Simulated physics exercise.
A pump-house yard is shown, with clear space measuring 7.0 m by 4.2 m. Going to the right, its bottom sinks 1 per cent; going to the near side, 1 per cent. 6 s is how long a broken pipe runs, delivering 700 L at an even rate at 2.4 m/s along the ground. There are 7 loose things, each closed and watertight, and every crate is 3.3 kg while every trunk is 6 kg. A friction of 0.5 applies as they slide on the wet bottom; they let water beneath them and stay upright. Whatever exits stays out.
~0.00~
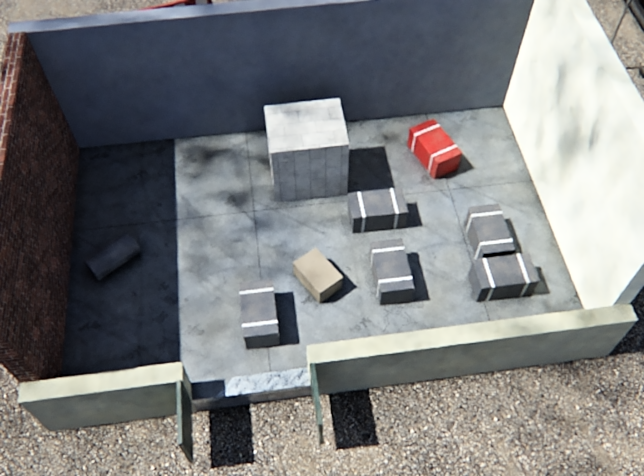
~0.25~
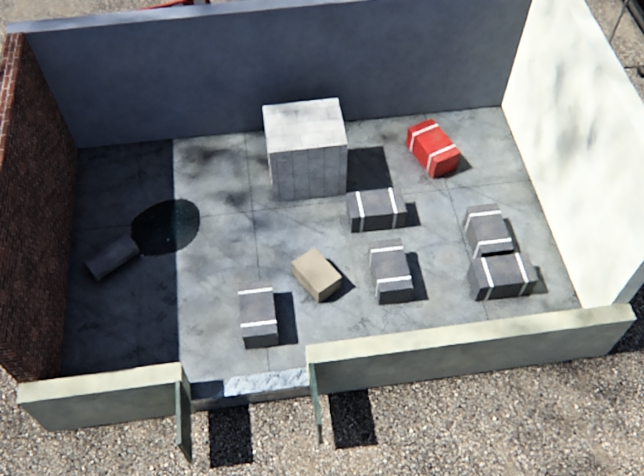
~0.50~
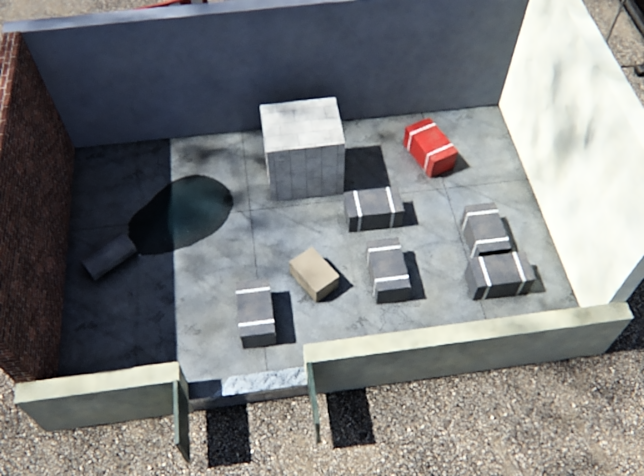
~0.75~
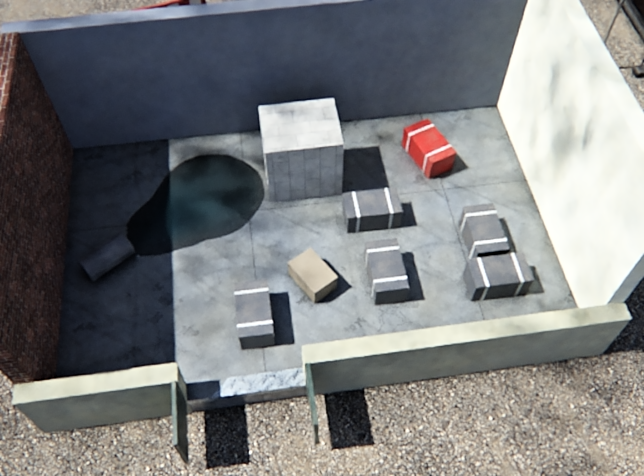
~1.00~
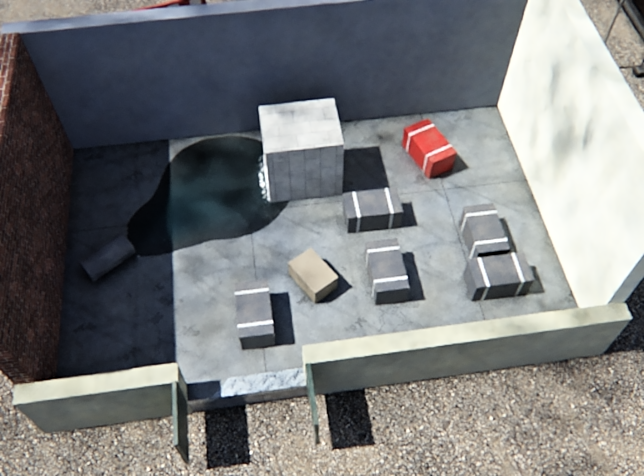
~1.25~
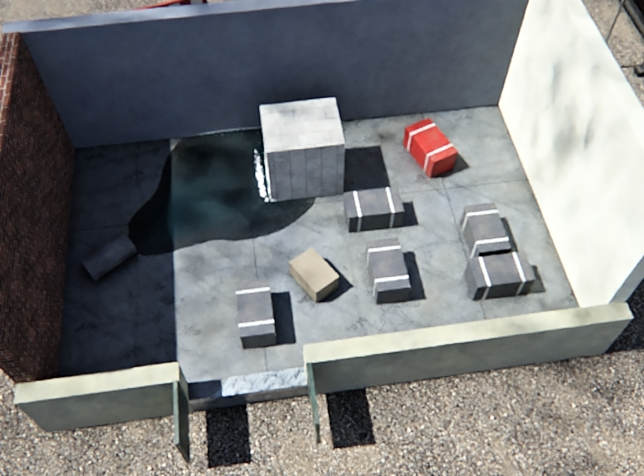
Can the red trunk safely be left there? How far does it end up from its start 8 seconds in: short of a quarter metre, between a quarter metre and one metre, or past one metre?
Past one metre.
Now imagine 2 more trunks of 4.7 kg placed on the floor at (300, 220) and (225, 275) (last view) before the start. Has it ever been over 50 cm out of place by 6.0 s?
Order as asked - surpassed, not reached.
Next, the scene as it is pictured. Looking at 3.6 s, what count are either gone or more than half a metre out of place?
By that point, 0.
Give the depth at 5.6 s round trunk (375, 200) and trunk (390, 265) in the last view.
I'd put it at 2 cm and 2 cm respectively.
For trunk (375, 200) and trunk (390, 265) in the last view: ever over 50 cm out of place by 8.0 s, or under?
In that order: Past it, past it.
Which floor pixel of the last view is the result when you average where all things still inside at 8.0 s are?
Around (445, 290).
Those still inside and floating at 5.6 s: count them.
Total: 2.
After 1.8 s the red trunk is near (431, 139), 0.0 m from its start, aground; 0 of 7 are out; 0 afloat.
After 3.6 s the red trunk is near (442, 141), 0.2 m from its start, aground; 0 of 7 are out; 0 afloat.
After 5.6 s the red trunk is near (511, 155), 1.2 m from its start, afloat; 0 of 7 are out; 2 afloat.
After 8.0 s the red trunk is near (555, 246), 2.5 m from its start, afloat; 0 of 7 are out; 5 afloat.
